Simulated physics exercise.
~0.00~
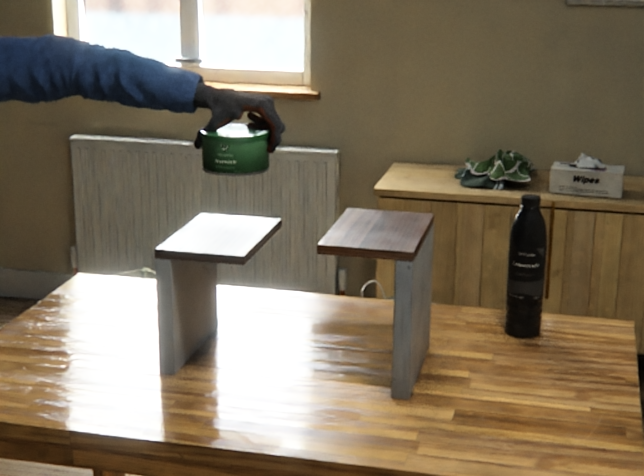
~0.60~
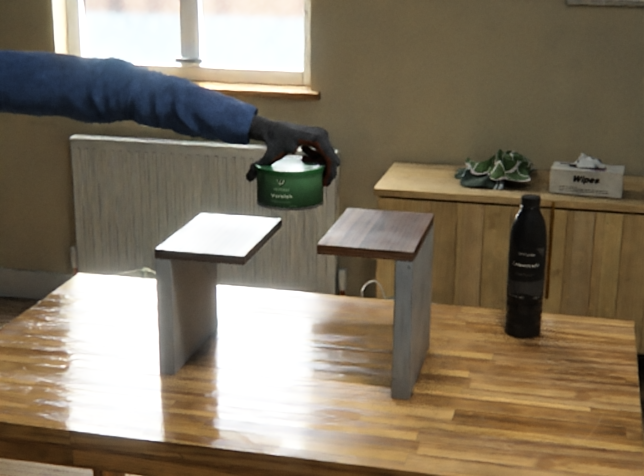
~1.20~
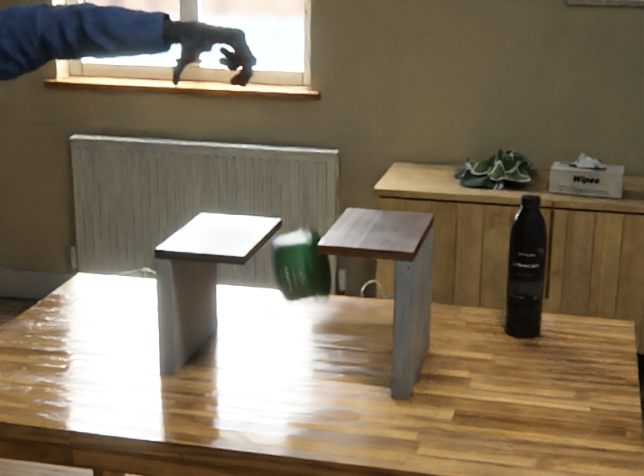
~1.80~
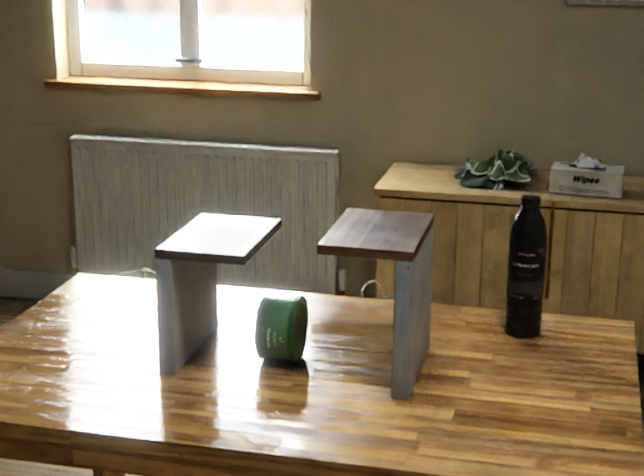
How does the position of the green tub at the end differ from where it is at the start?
At the start the green tub is held by a hand in the air above the stand. At the end it lies on its side on the table between the two halves of the stand, lower and a little farther right.
